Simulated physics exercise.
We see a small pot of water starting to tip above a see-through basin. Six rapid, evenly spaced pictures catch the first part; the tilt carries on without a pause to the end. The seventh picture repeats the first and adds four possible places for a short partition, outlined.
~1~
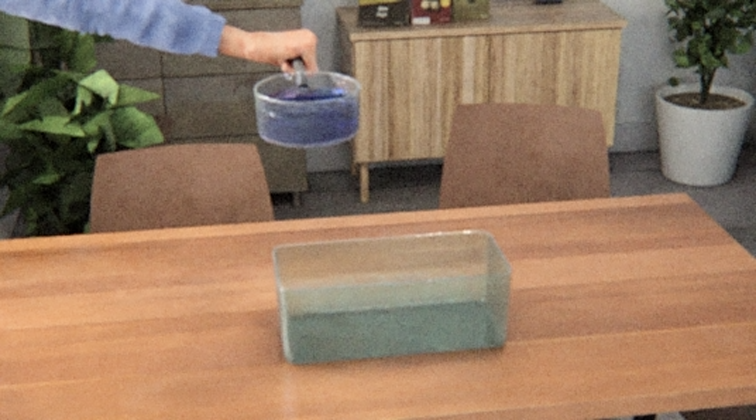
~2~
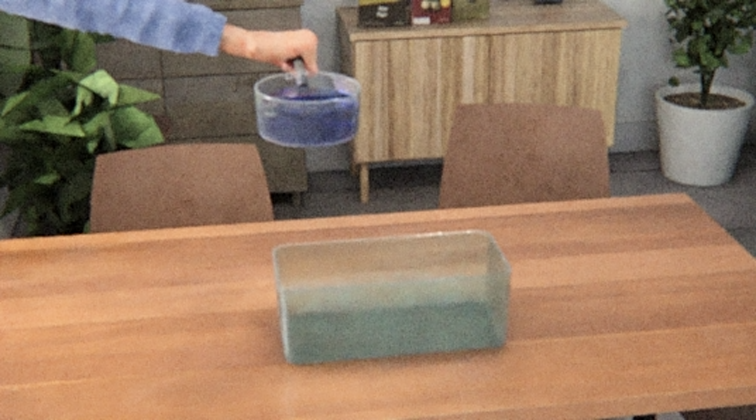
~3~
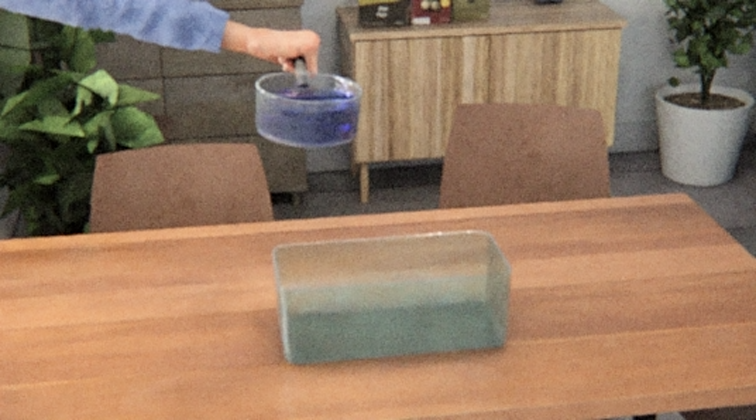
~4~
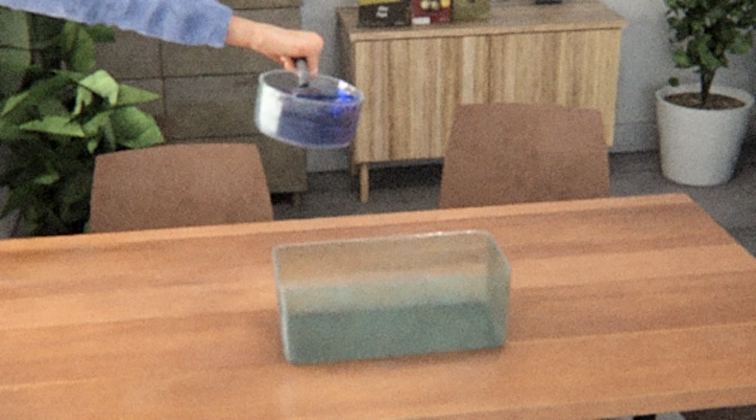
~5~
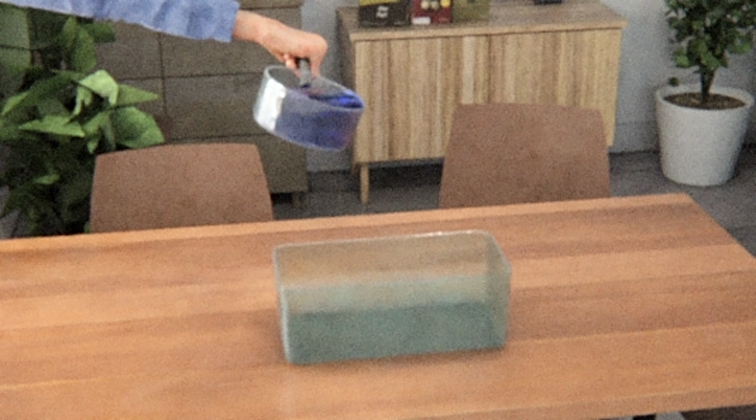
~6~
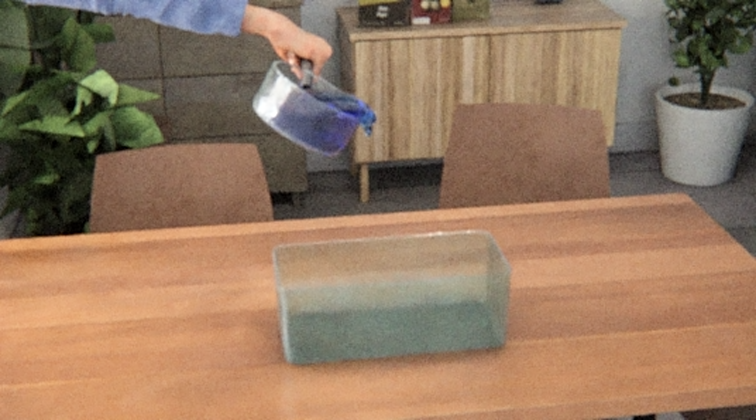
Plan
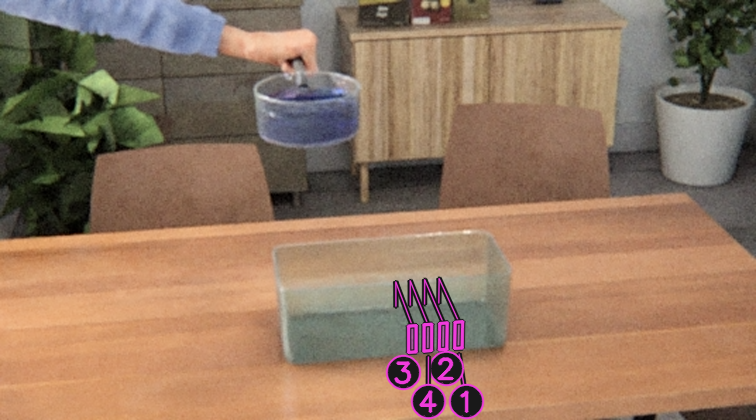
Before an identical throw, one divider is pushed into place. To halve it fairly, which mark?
Slot 4 does it best.
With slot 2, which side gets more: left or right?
More ends on the left.
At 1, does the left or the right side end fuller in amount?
The left one.
In magenta, 1 at (459, 353); 2 at (443, 355); 3 at (412, 357); 4 at (428, 356).
If 1 is chosen, about 92 % ends left of the wall and 5 % right of it; 3 % is lost outside.
If 2 is chosen, about 71 % ends left of the wall and 27 % right of it.
If 3 is chosen, about 31 % ends left of the wall and 67 % right of it.
If 4 is chosen, about 49 % ends left of the wall and 49 % right of it.
